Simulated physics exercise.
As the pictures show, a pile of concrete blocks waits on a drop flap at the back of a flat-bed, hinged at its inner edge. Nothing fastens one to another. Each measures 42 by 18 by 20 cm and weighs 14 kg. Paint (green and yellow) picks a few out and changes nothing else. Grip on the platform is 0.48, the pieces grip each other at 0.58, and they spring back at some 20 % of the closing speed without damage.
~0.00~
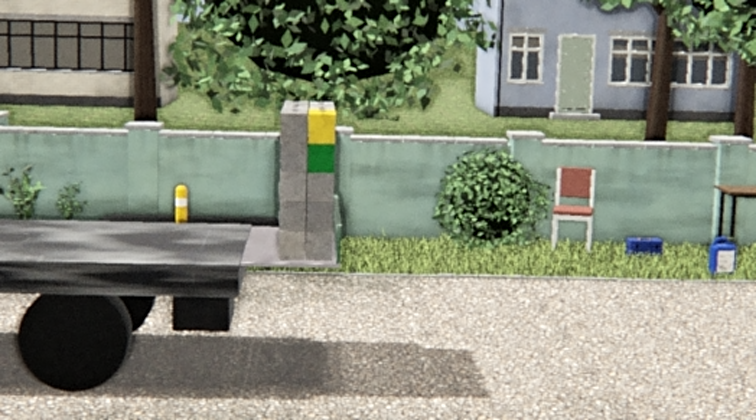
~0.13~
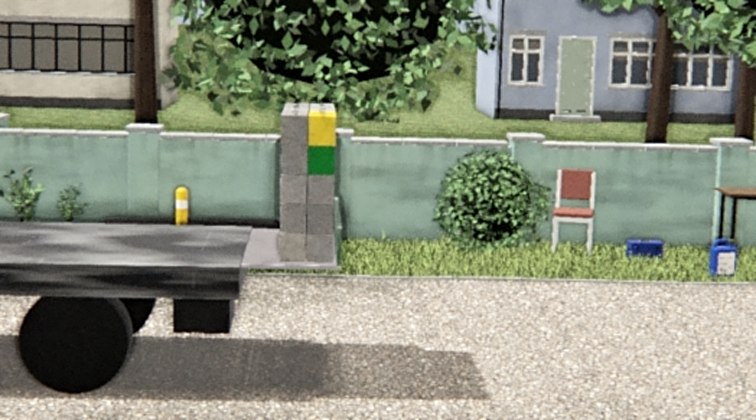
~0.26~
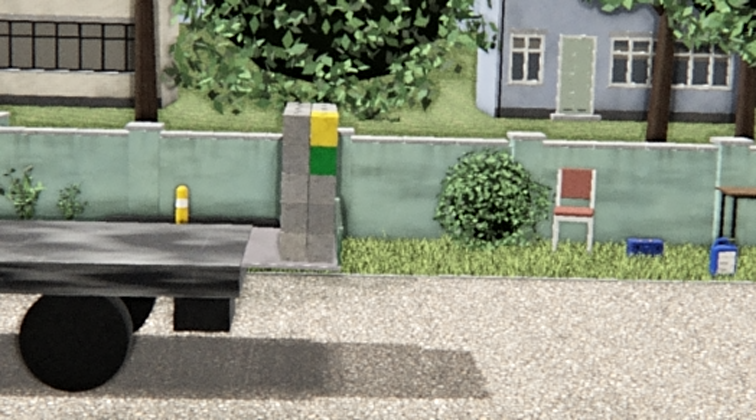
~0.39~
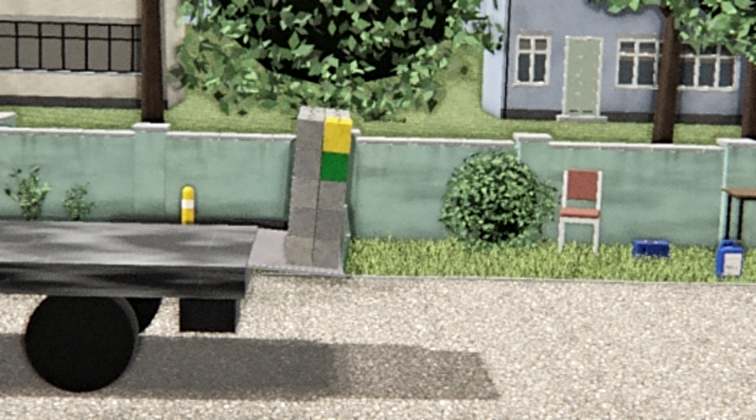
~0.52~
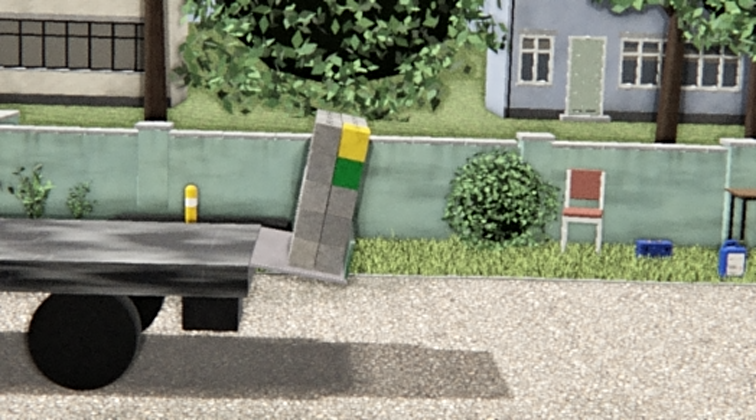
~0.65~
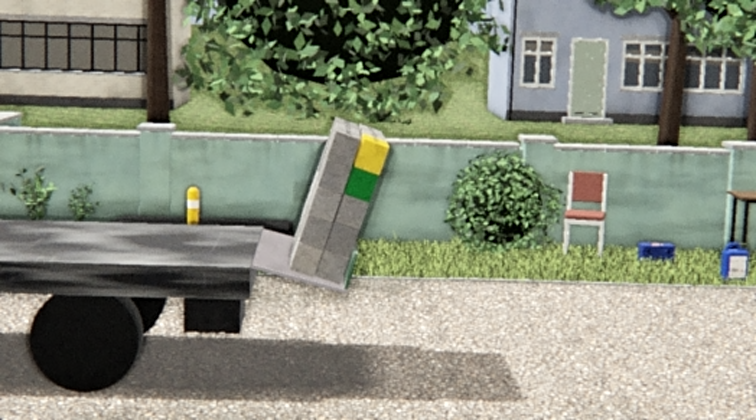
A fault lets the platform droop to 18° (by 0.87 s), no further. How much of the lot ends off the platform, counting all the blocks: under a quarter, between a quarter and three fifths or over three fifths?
The part is between a quarter and three fifths.
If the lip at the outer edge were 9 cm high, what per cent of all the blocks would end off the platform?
In that case 70 per cent.
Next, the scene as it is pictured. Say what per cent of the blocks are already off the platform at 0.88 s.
At that moment 20 per cent.
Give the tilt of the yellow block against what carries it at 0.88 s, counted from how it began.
About 25°.
After 0.88 s, slope 18°; 6 of the 30 blocks off the platform; yellow block 24° from how it stood; green block 24° from how it stood.
After 1.22 s, slope 18°; 15 of the 30 blocks off the platform; green block on its side; yellow block on its side.
In the end (1.9 s), slope 18°; 15 of the 30 blocks off the platform; green block on its side; yellow block on its side. That is 50 per cent. From the last view, middles, green block near (444, 368), yellow block near (513, 376).
